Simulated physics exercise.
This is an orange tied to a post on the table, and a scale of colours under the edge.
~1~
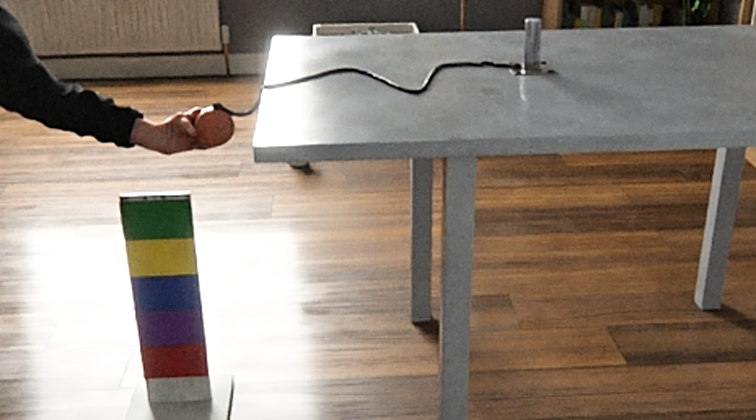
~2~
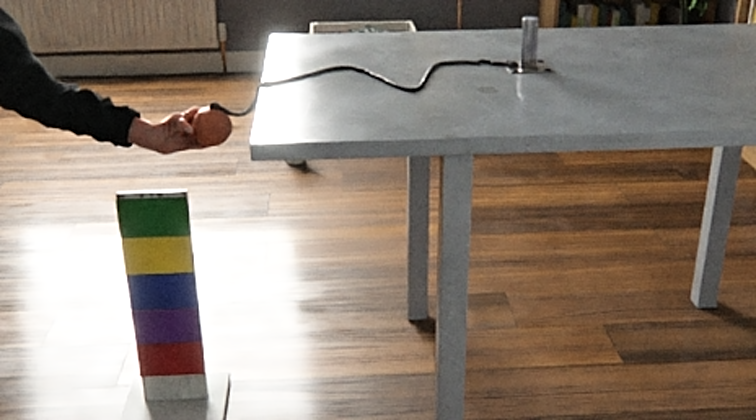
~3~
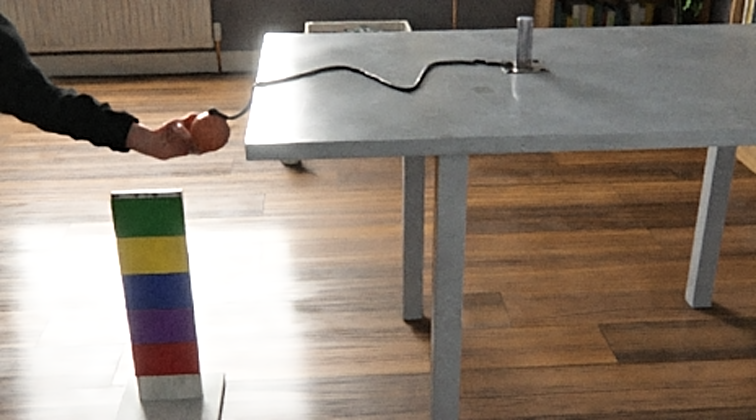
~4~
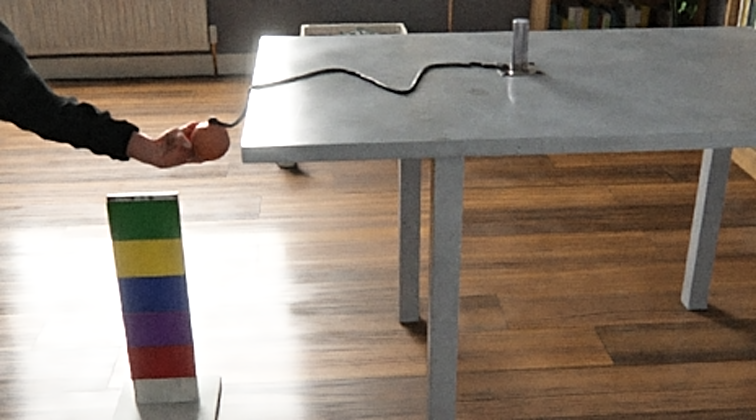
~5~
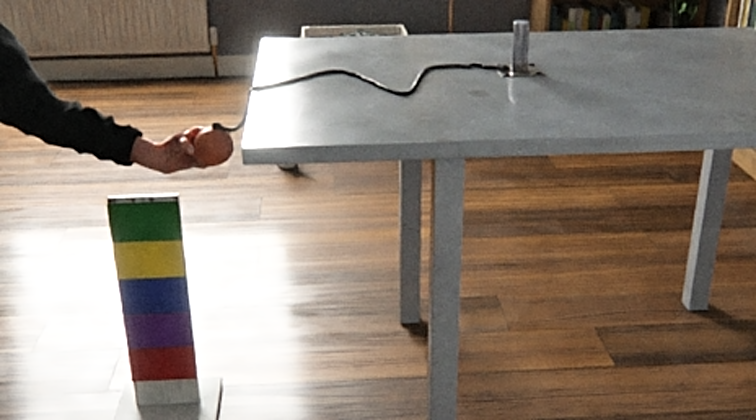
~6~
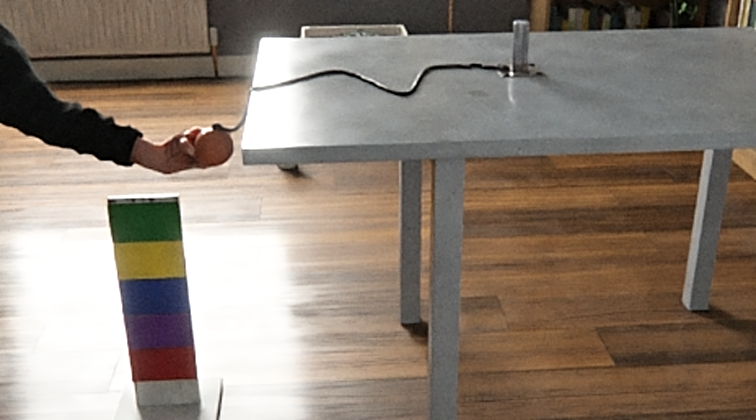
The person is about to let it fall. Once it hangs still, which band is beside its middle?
The lead holds its middle at blue.
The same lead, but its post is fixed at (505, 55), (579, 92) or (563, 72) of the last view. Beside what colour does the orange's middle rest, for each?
Try by try: Blue; yellow; yellow.
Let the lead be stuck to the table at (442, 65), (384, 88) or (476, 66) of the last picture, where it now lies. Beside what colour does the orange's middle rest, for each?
One after the other, blue; green; blue.
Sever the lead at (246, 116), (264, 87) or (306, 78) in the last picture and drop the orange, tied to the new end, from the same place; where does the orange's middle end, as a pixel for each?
About (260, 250), (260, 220) and (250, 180).
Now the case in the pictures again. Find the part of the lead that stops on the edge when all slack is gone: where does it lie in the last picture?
At (359, 76), roughly.
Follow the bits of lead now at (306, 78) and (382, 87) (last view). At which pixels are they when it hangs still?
About (255, 161), and the other about (294, 85).
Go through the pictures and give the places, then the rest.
In the first frame, orange (215, 127); green (156, 221); yellow (161, 258); blue (165, 294); purple (170, 329); red (174, 362).
In the second frame, orange (212, 126); lead through (479, 61) (429, 73) (397, 86) (351, 68) (283, 81).
In the third frame, orange (210, 132).
In the fourth frame, orange (211, 141); lead through (470, 64) (420, 75) (388, 89) (342, 70) (274, 83).
In the fifth frame, orange (214, 146).
In the sixth frame, orange (214, 147); lead through (471, 65) (420, 77) (389, 90) (342, 72) (275, 85).
A little later, orange near (297, 284); level with blue.
Next, orange near (245, 291); level with blue.
When it is over, orange near (263, 289); level with blue. At blue.
